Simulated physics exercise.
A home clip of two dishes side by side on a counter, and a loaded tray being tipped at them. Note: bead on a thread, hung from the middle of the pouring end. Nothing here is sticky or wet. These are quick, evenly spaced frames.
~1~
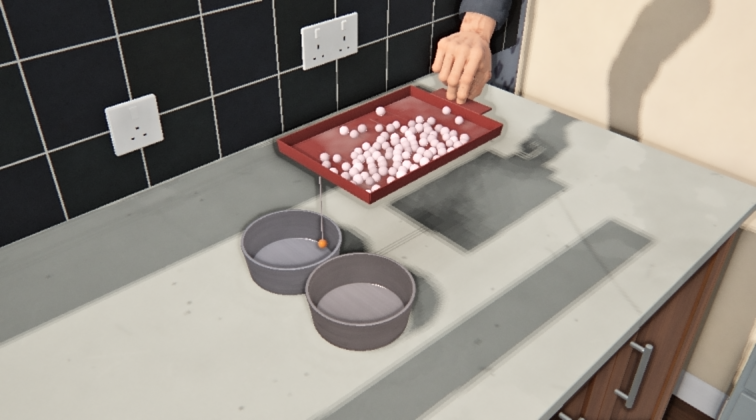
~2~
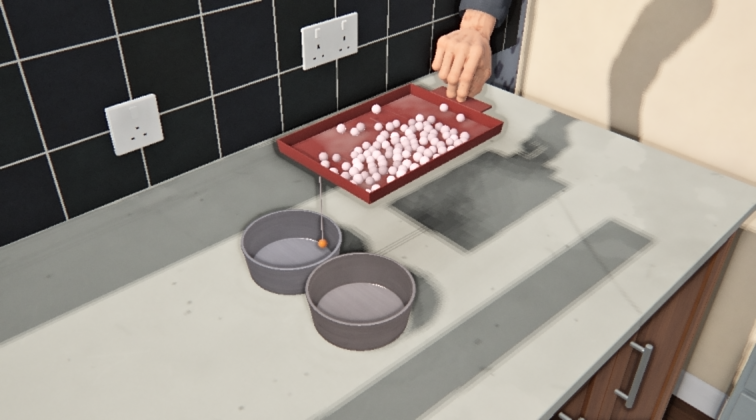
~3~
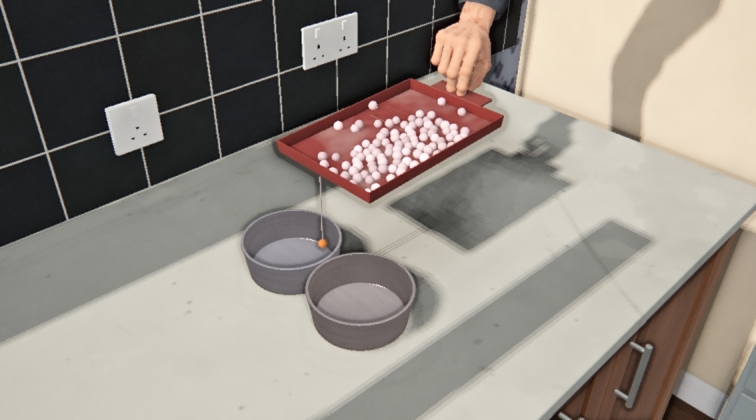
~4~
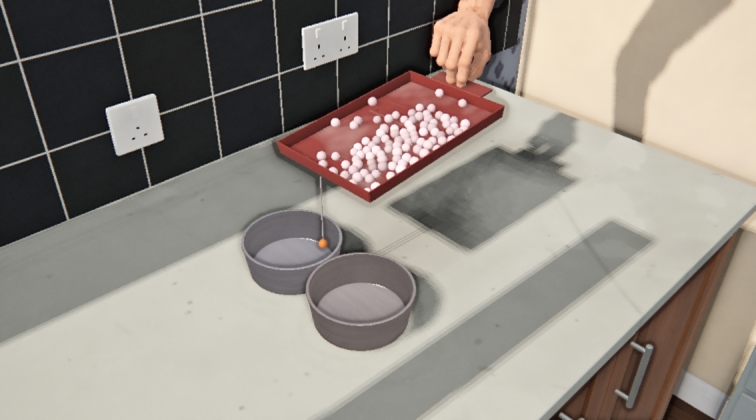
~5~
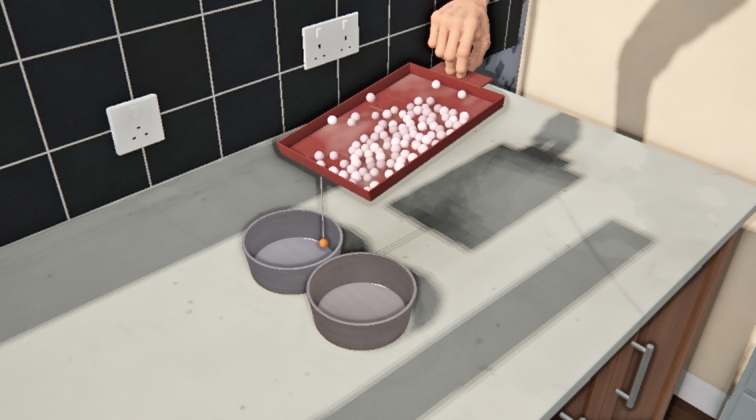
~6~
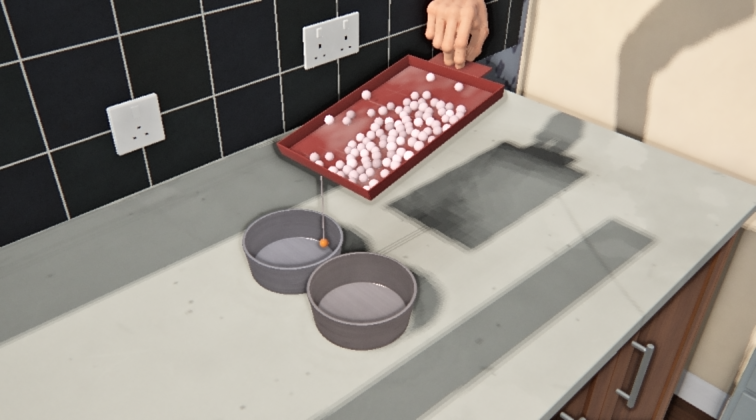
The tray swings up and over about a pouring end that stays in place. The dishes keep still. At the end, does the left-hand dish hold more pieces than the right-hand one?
I'd say the left dish gets the lion's share of it.
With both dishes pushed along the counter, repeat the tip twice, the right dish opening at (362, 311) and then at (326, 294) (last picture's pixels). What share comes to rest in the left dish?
Trial 1 80%, trial 2 80%.
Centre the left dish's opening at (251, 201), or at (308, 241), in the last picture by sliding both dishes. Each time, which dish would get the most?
Well, the first try goes to the rightward dish and the second to the leftward dish.
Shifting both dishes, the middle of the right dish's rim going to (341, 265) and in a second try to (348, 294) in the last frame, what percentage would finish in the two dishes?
Close to 60 in a hundred, followed by close to 90 in a hundred.
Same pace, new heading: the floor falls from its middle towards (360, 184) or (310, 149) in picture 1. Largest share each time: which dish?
First case: The dish at right. Second case: The dish at left.
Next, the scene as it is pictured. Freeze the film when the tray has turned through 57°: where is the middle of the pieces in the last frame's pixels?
Near the pixel (325, 147).
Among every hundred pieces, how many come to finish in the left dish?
My estimate is some 80 %.
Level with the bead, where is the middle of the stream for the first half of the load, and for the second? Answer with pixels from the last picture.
For the early half I get (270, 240), and for the late half (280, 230).
Just after the last frame, tray tipped steeply; almost all on the tray; just a few in the left dish; just a few in the air.
A moment on, tray tipped right over; roughly a third on the tray; just a few in the right dish; roughly a third in the left dish; about a tenth outside both; roughly a quarter in the air.
Further on, tray tipped past a quarter turn; about a tenth in the right dish; the larger part in the left dish; about a tenth outside both.
When it is over, tray tipped past a quarter turn; about a tenth in the right dish; the larger part in the left dish; about a tenth outside both.
